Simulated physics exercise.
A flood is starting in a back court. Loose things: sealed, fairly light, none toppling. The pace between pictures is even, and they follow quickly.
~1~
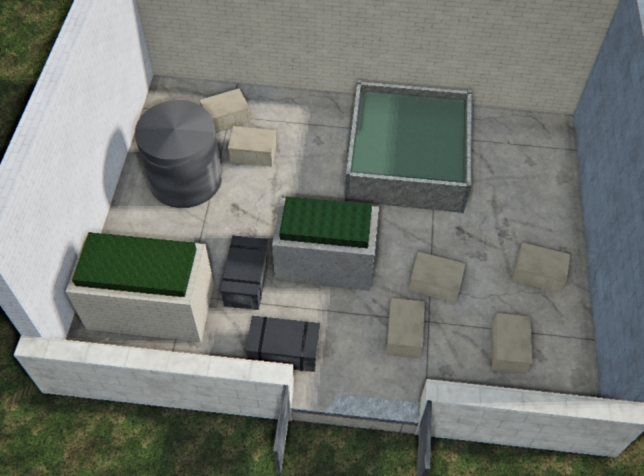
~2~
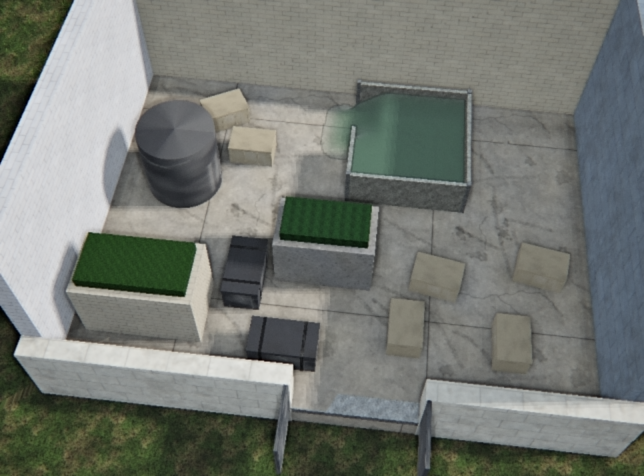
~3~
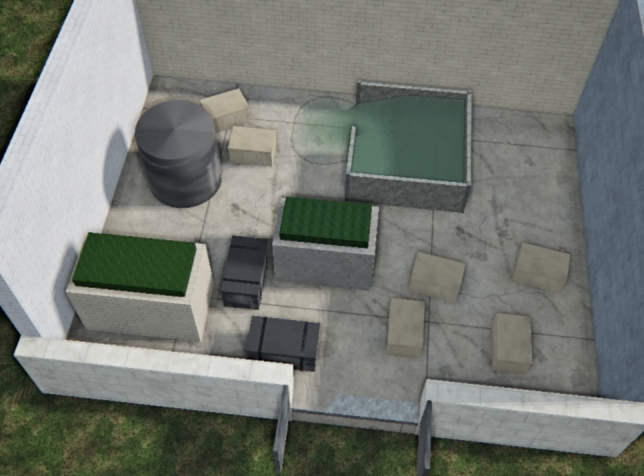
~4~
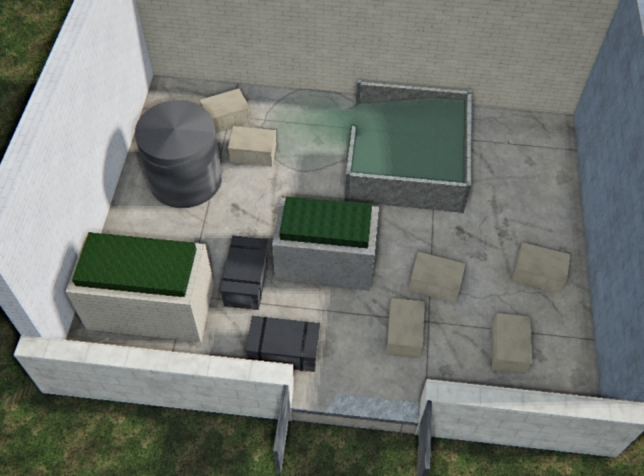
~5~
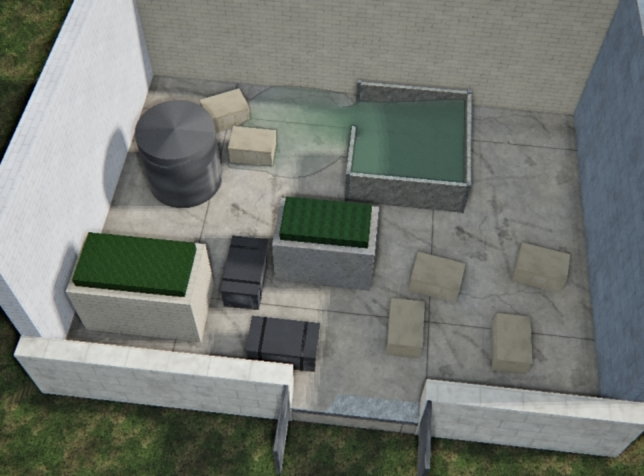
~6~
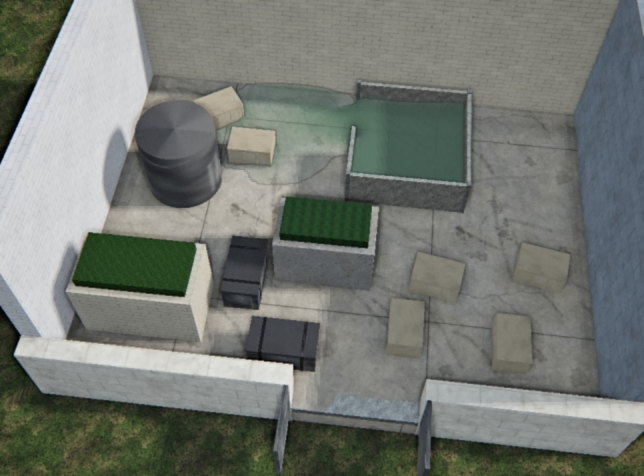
In a walled back court with a metal tank, planters and scattered crates, water pours through a gap in the left side of a raised pool and spreads leftward across the paving, while the crates barely move.
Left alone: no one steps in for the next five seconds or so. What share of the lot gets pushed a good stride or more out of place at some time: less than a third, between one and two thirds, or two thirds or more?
Less than a third.
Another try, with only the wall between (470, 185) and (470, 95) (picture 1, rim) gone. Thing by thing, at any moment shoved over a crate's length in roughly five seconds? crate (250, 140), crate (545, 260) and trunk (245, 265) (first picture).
Taking them in order, less than that, displaced that much, less than that.
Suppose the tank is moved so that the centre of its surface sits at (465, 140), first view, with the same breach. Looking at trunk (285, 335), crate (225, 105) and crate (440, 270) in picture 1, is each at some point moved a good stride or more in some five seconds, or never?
Object by object, in turn: Lingered near its place, travelled a good distance, lingered near its place.
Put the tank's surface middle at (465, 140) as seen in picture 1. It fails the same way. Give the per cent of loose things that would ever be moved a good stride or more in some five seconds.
Roughly 20 in a hundred.
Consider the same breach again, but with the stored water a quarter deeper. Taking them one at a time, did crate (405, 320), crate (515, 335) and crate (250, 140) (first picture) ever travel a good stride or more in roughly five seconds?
In the order you named them: Stayed within the threshold, stayed within the threshold, went past the threshold.
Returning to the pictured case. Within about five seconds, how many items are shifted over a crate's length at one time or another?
That works out to 2.
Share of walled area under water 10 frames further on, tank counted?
I'd put it near 30 percent.
A moment on, 1 of 8 are well off their spots; 0 afloat.
Next, 1 of 8 are well off their spots; 2 afloat.
Later, 1 of 8 are well off their spots; 2 afloat.
In the end, 2 of 8 are well off their spots, and 2 have been at some point; 2 afloat.
